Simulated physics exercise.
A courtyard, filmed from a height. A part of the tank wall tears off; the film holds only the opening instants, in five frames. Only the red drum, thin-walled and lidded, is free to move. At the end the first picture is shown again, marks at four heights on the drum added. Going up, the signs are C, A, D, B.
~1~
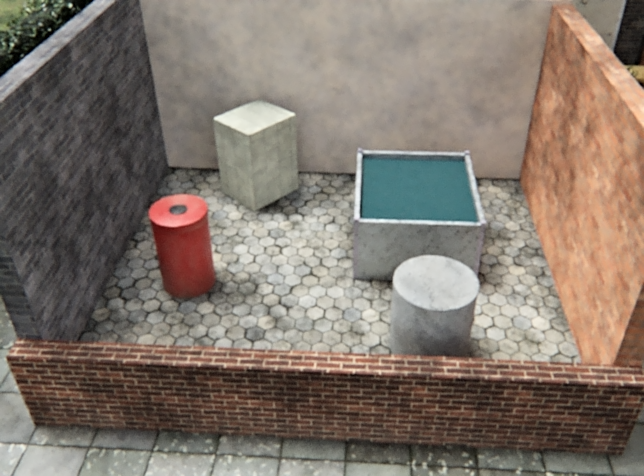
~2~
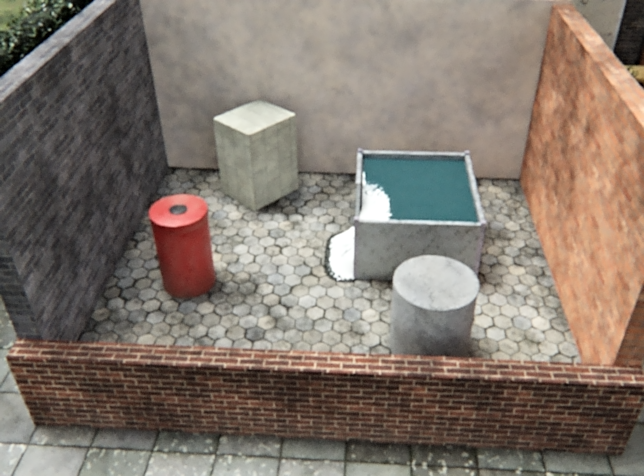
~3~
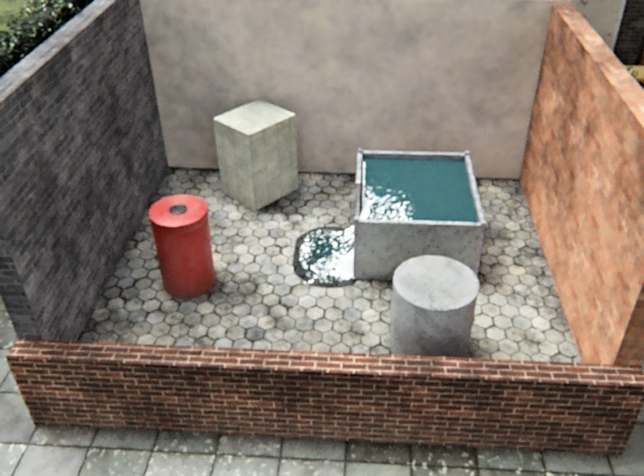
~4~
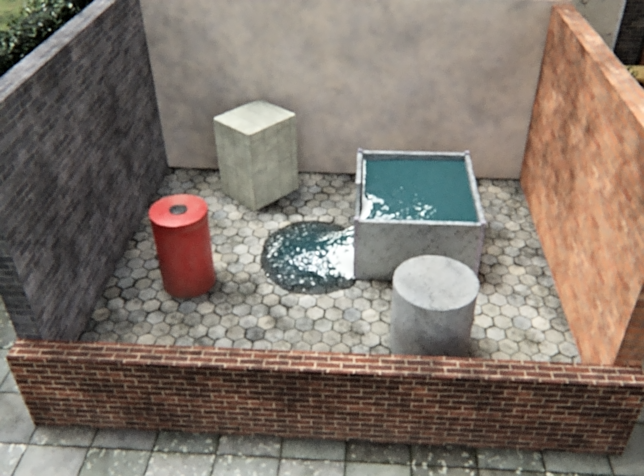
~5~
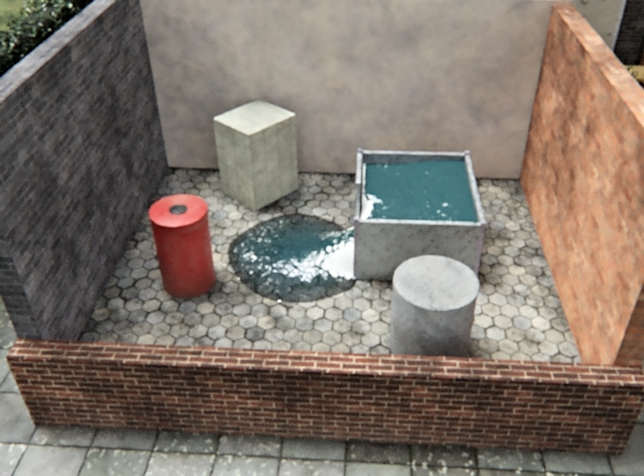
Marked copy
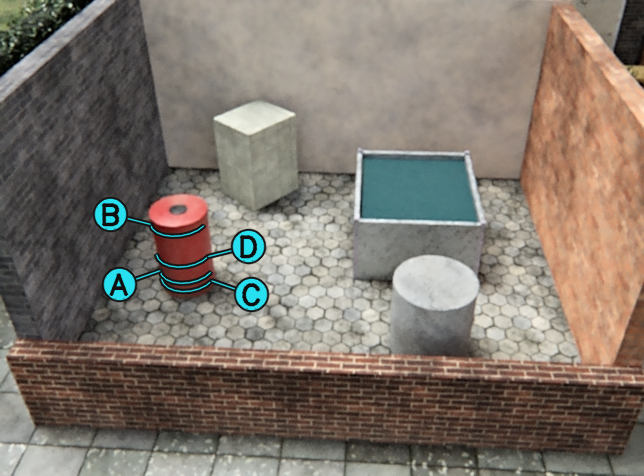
Water pours from the left side of a full, square stone tank onto the paving of a walled yard, starting as a small white patch at its base. The dark, glinting puddle then spreads leftward toward the red drum, which stays still beside the pale block.
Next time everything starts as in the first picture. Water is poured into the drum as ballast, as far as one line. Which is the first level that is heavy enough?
It is D.
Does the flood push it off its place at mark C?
Yes, that goes wrong.
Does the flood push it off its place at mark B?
No, not at all.
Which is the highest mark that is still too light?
A it is.
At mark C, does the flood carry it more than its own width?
Yes, it does.
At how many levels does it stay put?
Two of them.
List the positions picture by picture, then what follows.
Lid of the red drum at (177, 210); tank full, its middle at (415, 190), in the first frame.
In the second frame, 2 % of the ground wet, in view closest to the drum at (330, 261).
In the third frame, 4 % of the ground wet, in view closest to the drum at (302, 262).
In the fourth frame, 7 % of the ground wet, in view closest to the drum at (270, 261).
Lid of the red drum at (177, 210); 11 % of the ground wet, in view closest to the drum at (237, 260), in the fifth frame.
On the marked copy, A at (180, 283); B at (172, 236); C at (182, 291); D at (177, 267); from the bottom up C, A, D, B.
For mark A, it is pushed about half its own width away.
For mark B, it does not move.
For mark C, it is pushed about twice its own width away.
For mark D, it does not move.
